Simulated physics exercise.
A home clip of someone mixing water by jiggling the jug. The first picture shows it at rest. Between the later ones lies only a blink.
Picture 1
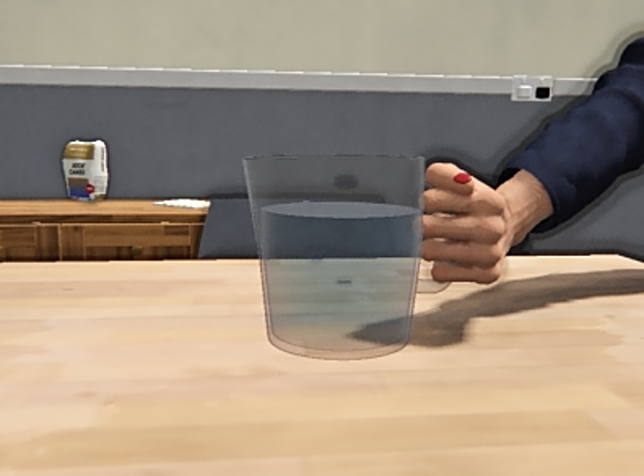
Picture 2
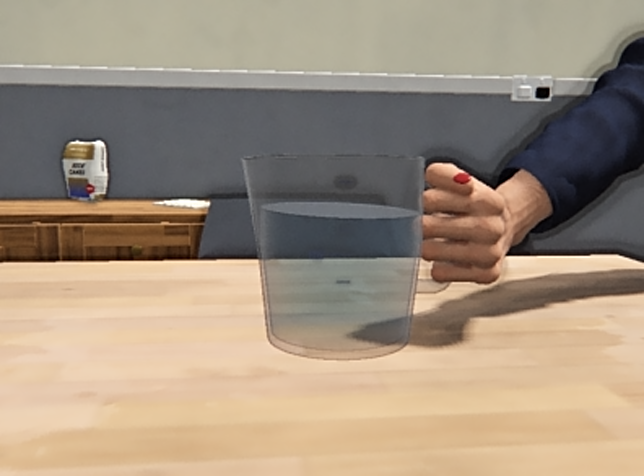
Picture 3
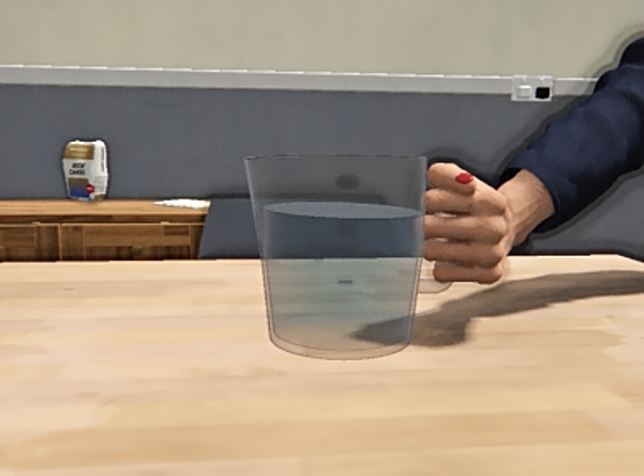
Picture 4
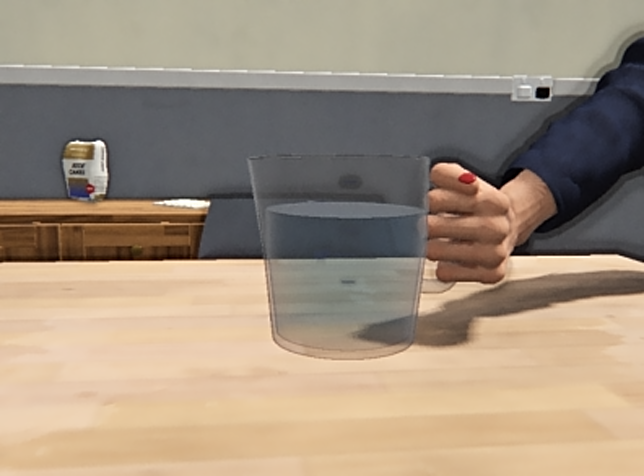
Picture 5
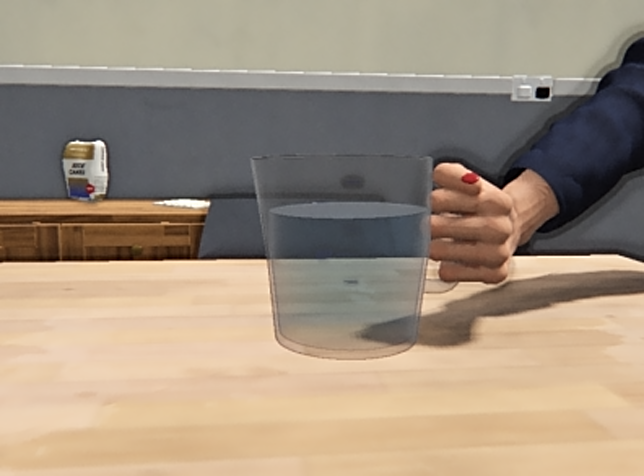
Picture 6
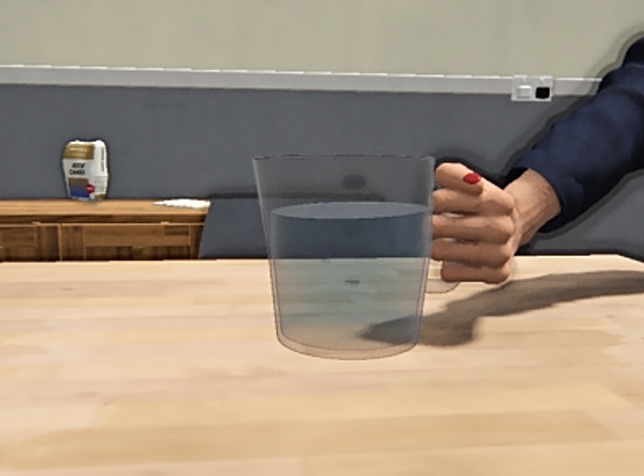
To begin with, a hand with red nails grips the handle of a clear jug about two thirds full of water, above a pale wooden table. The hand then shifts the jug very slightly to the right, while the water's surface stays about level and the background remains still.
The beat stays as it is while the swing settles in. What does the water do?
The jug stays dry outside.
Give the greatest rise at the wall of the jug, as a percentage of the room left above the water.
I make it 10 per cent.
Next, the highest wave so far stays far below the rim.
Finally, the highest wave so far stays far below the rim; nothing has left it.
